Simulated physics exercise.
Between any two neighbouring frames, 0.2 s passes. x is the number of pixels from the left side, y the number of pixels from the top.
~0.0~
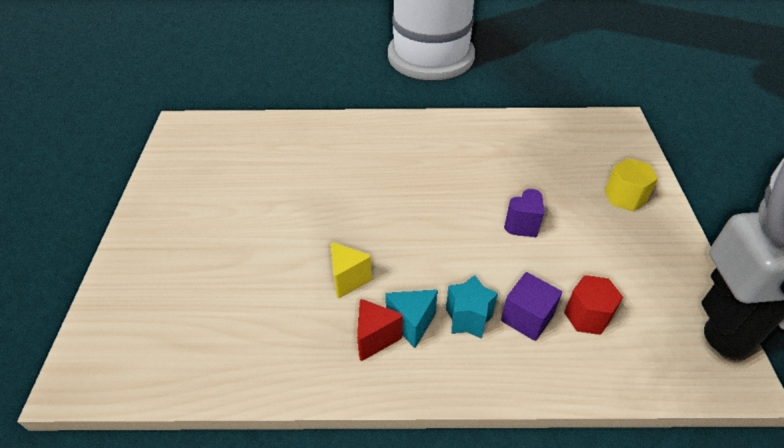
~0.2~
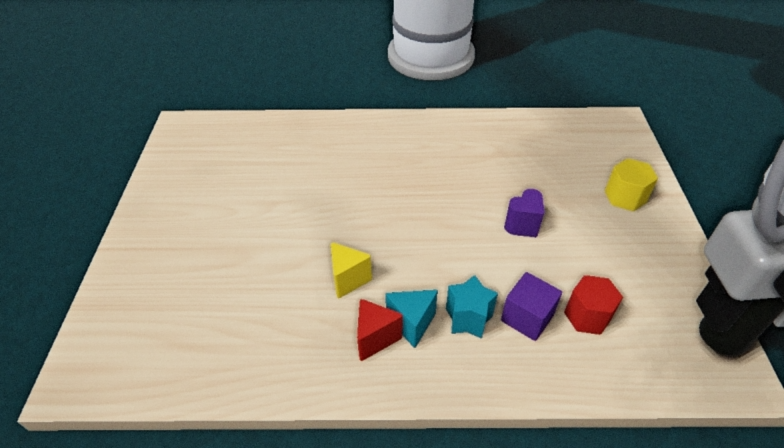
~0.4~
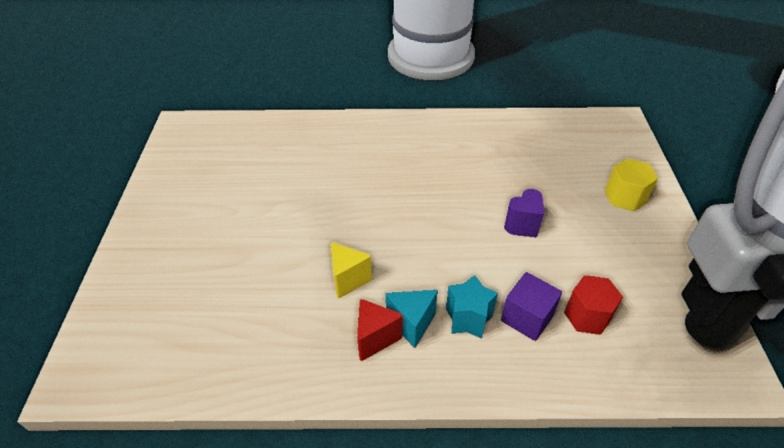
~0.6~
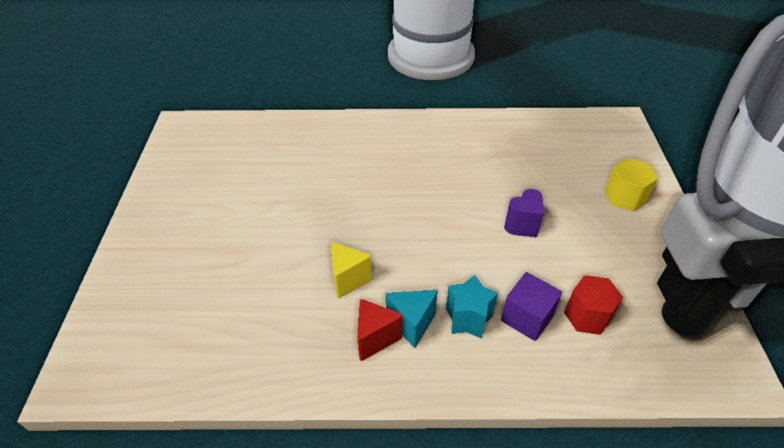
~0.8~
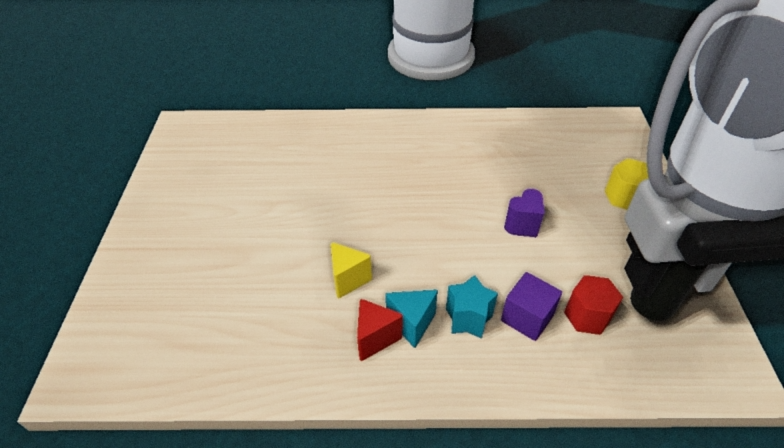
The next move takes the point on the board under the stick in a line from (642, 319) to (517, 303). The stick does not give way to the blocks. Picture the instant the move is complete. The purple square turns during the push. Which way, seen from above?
In a top view, it turns counterclockwise.
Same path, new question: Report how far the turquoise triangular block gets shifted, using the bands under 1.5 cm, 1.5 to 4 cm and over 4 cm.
I'd go with 1.5 to 4 cm for this block.
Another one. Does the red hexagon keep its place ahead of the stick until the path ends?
Yes, that is how it ends up.
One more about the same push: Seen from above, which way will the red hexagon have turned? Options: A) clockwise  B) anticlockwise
(A)
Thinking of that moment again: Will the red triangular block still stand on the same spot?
I'd say no.
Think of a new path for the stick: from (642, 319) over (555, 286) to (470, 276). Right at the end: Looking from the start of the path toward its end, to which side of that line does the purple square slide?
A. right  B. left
Correct choice: B.
On the path given first. One third of the way, stick (607, 297); purple square (520, 291), turned 20° anticlockwise; red hexagon (565, 284), turned 15° clockwise.
Two thirds of the way, stick (563, 292); turquoise triangular block (409, 303); turquoise star (452, 298); purple square (490, 284), turned 70° anticlockwise; red hexagon (525, 269), turned 45° clockwise.
At the end, stick (521, 287); red triangular block (352, 328); turquoise triangular block (377, 308), turned 25° anticlockwise; turquoise star (415, 297); purple square (452, 281), turned 75° anticlockwise; red hexagon (484, 262), turned 40° clockwise.
